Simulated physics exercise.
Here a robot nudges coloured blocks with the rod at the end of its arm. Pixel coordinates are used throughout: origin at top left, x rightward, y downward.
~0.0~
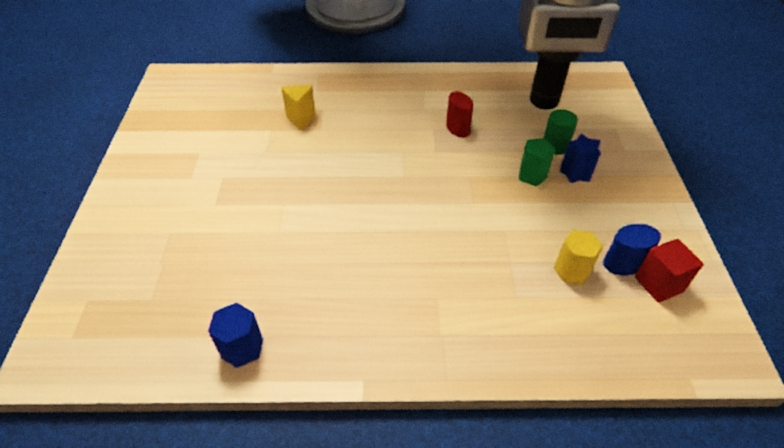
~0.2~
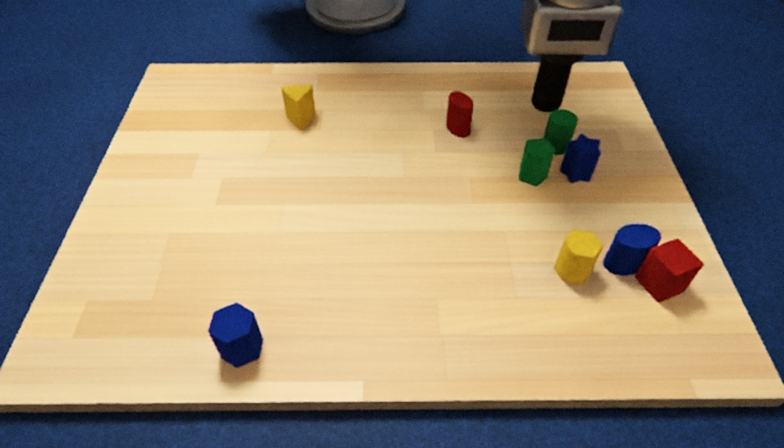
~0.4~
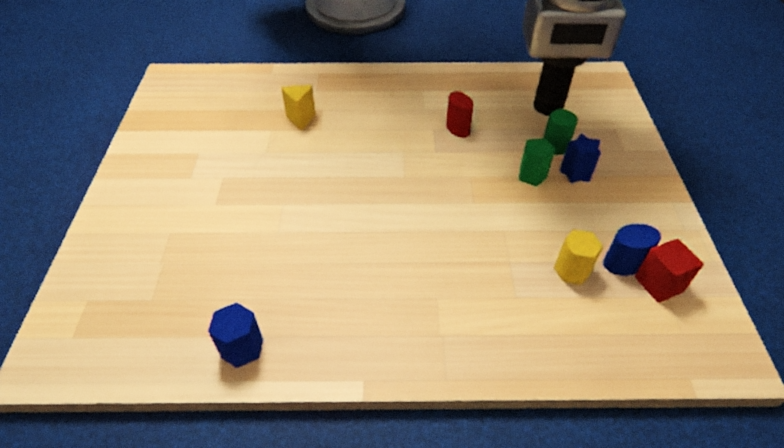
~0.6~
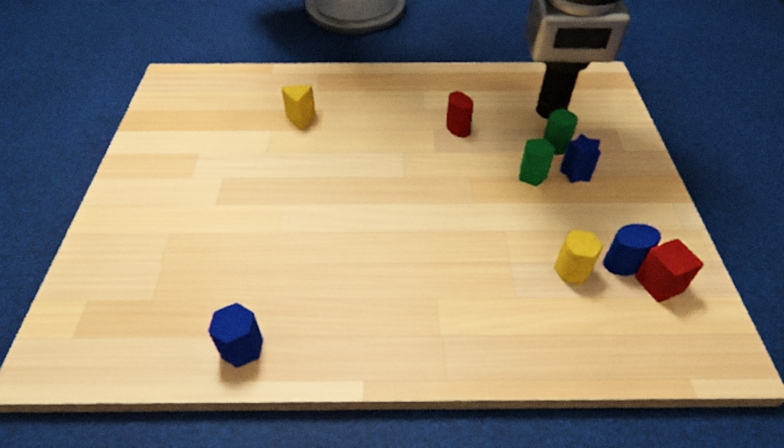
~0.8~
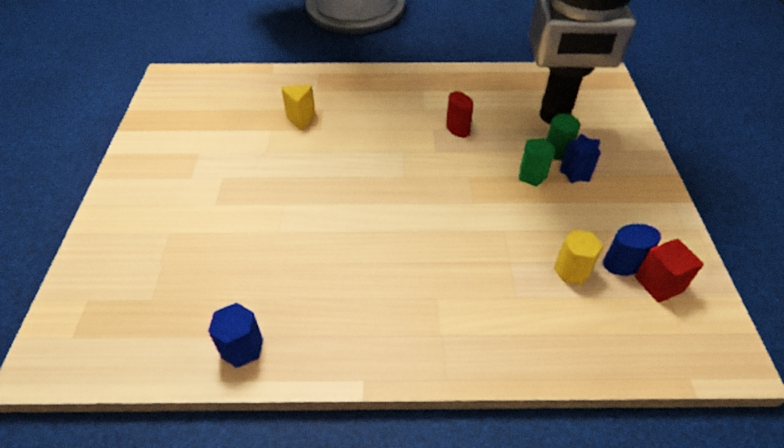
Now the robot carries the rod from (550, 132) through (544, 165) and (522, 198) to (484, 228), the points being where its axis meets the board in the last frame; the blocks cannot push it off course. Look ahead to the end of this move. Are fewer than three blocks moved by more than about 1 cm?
That would be a no.
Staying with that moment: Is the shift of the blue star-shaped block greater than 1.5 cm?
Yes, I think so.
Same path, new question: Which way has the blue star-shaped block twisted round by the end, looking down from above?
That block twists counter-clockwise.
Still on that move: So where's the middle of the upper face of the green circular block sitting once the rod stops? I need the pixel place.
If I read the scene right, the answer is (574, 165).
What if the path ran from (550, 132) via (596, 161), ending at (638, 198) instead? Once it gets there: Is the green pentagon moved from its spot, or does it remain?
Same place.
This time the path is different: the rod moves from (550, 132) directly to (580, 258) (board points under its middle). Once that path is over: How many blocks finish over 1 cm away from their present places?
Put simply, three or more blocks are moved more than 1 cm.
The first path, step by step. One third of the way, rod (548, 151); green pentagon (536, 154); green circular block (575, 155); blue star-shaped block (603, 158), turned 35° anticlockwise.
Two thirds of the way, rod (525, 184); green pentagon (510, 188); green circular block (574, 165); blue star-shaped block (604, 160), turned 45° anticlockwise.
At the end, rod (487, 213); green pentagon (480, 223), turned 35° anticlockwise; green circular block (574, 165); yellow hexagon still; blue star-shaped block (604, 160), turned 45° anticlockwise.
